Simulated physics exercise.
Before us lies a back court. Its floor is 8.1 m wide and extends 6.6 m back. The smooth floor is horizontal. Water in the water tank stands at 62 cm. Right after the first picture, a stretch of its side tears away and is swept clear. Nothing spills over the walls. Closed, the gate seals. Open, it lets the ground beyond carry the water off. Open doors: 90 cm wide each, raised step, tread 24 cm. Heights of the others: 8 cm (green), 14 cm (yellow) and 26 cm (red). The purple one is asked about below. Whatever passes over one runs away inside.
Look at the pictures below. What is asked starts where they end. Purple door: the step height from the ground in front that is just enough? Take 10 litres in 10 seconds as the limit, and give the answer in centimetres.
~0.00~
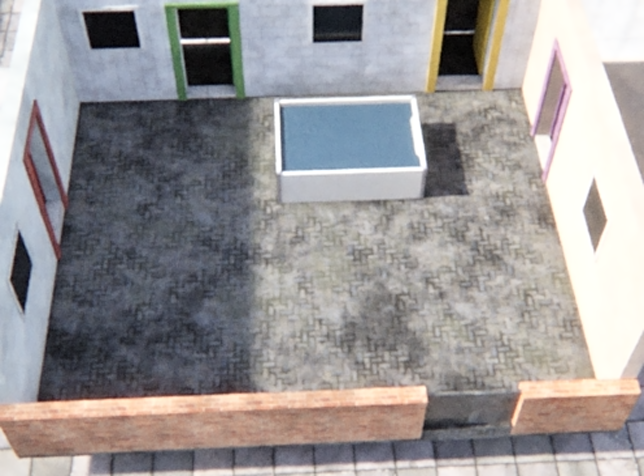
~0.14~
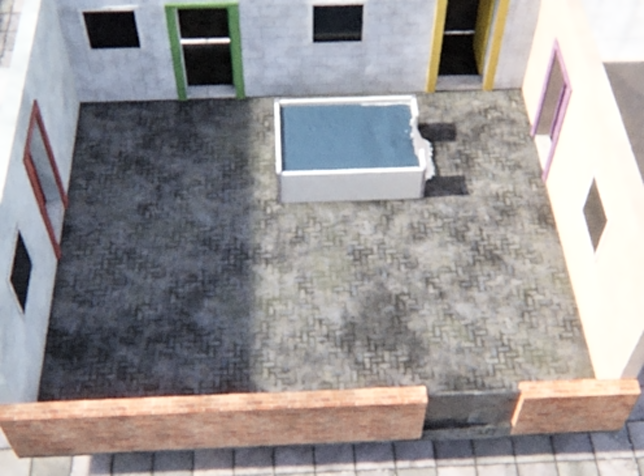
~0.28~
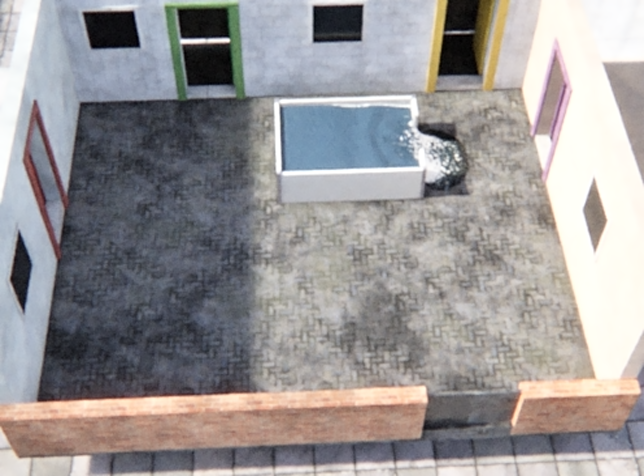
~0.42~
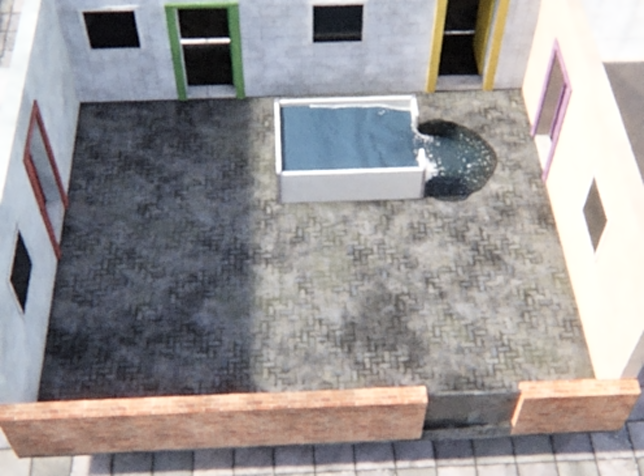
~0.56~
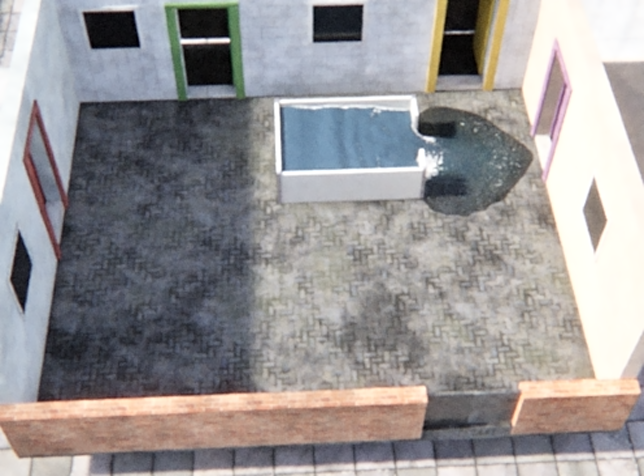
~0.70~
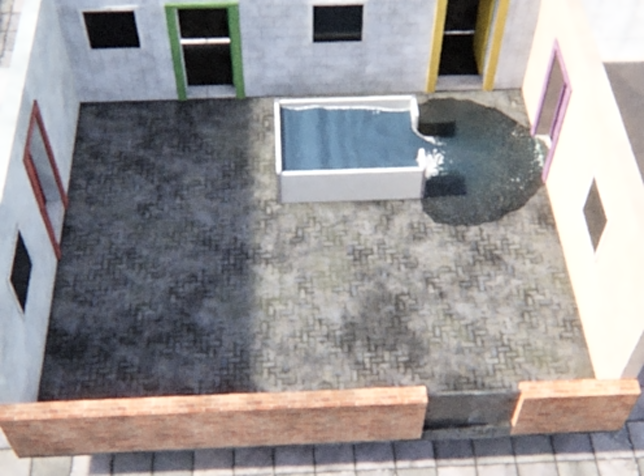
27 cm.
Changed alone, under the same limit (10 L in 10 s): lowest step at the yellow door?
Door yellow, min height approx. 11.0 cm.
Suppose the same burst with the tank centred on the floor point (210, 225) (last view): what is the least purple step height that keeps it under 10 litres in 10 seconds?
Then about 12.5 centimetres at the least.
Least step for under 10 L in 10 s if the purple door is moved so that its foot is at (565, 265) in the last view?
Something near 7.0 cm.
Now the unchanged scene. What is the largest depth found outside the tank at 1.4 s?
I'd put it near 34 cm.
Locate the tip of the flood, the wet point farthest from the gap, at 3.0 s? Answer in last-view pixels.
Somewhere near the pixel (593, 408).
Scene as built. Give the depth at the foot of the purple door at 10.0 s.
About 9.0 centimetres.
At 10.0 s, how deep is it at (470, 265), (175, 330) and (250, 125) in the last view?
The depths come to about 2, 2 and 2 cm.
After 1.4 s water covers 15 % of the floor, deepest (34 cm) near (514, 92); 14 cm at the purple door, 71 litres in over its 7 cm step.
After 3.0 s water covers 20 % of the floor; 24 cm at the purple door, 276 litres in over its 7 cm step.
After 10.0 s water covers 70 % of the floor, deepest (10 cm) near (518, 106); 9 cm at the purple door, 482 litres in over its 7 cm step.
At the purple door as built, the water arrived by 0.7 s and peaked near 24 cm at 2.8 s.
Run again over the same 10 s with other heights there, 41 litres in over 23 cm, 0 litres over 31.5 cm. The limit of 10 litres is kept from about 27 cm up.
